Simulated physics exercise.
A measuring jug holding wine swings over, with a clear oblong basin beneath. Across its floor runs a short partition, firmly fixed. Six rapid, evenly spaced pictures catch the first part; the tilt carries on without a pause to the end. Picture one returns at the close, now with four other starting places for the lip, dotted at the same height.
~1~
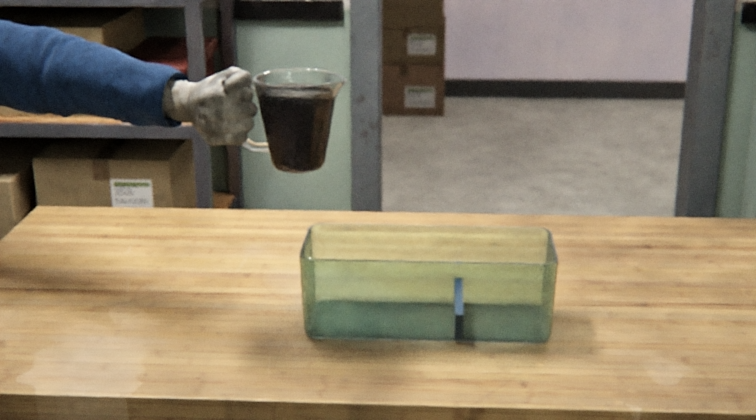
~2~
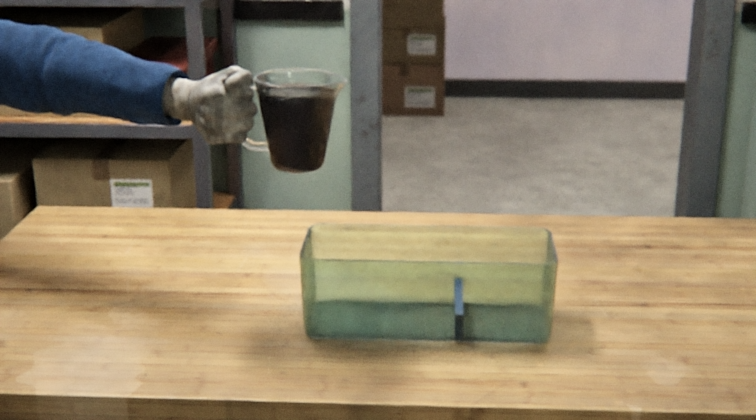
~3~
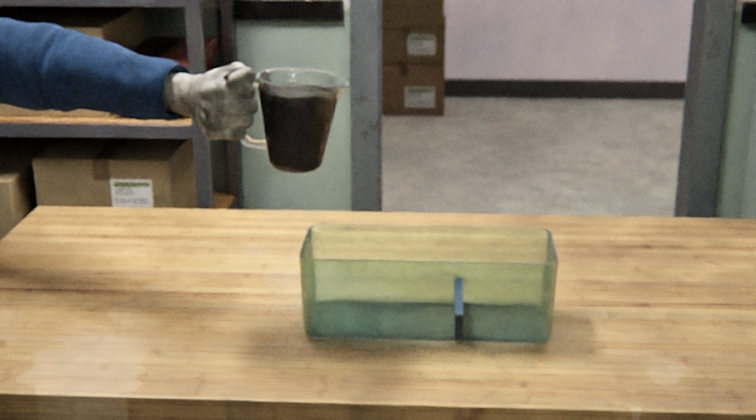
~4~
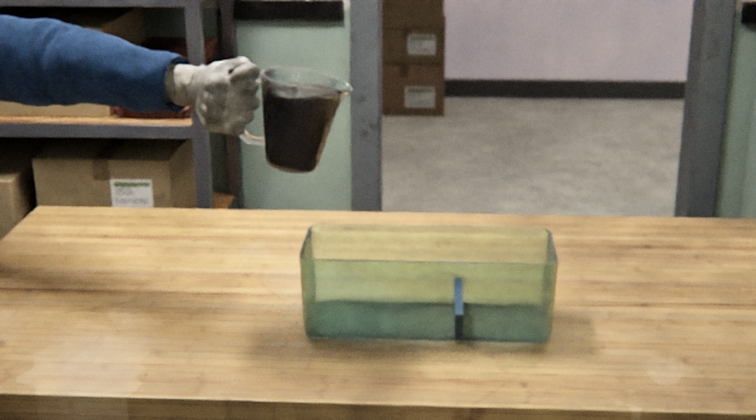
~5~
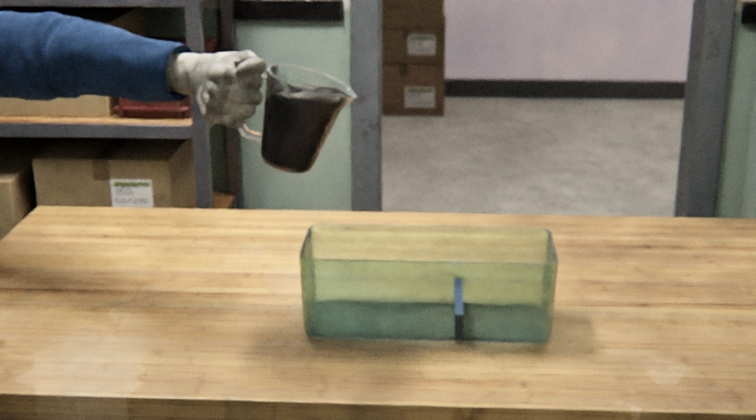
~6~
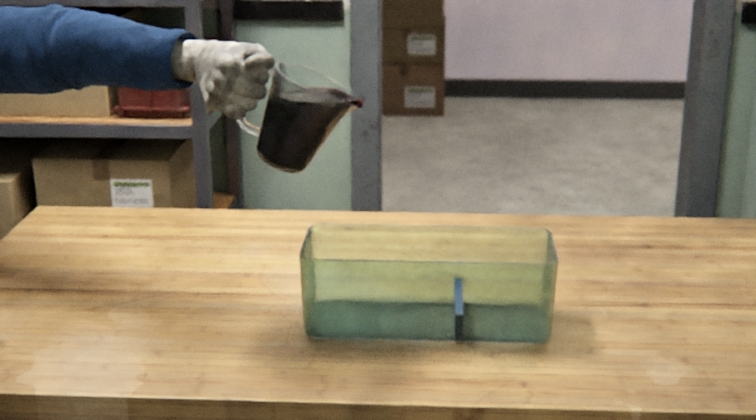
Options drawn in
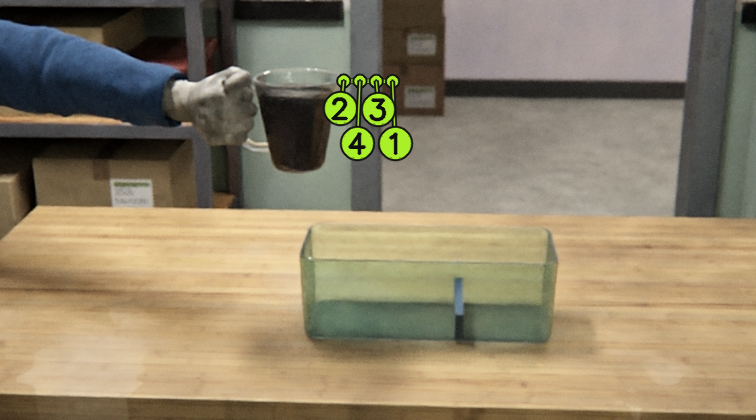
To begin with, a gloved hand at the left holds a clear jug of dark liquid nearly still and upright above a wooden table, where a clear oblong basin with a short upright partition sits. The hand then steadily tilts the jug to the right, until dark liquid just reaches over its lip.
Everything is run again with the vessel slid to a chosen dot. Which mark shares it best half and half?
1 is best.
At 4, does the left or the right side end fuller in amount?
More ends on the left.
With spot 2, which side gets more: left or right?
The left side.
On the marked copy, 1 at (392, 81); 2 at (343, 80); 3 at (376, 81); 4 at (359, 81).
With 1, about 45 % ends left of the wall and 54 % right of it.
With 2, about 92 % ends left of the wall and 6 % right of it.
With 3, about 86 % ends left of the wall and 11 % right of it; 3 % is lost outside.
With 4, about 91 % ends left of the wall and 7 % right of it; 3 % is lost outside.
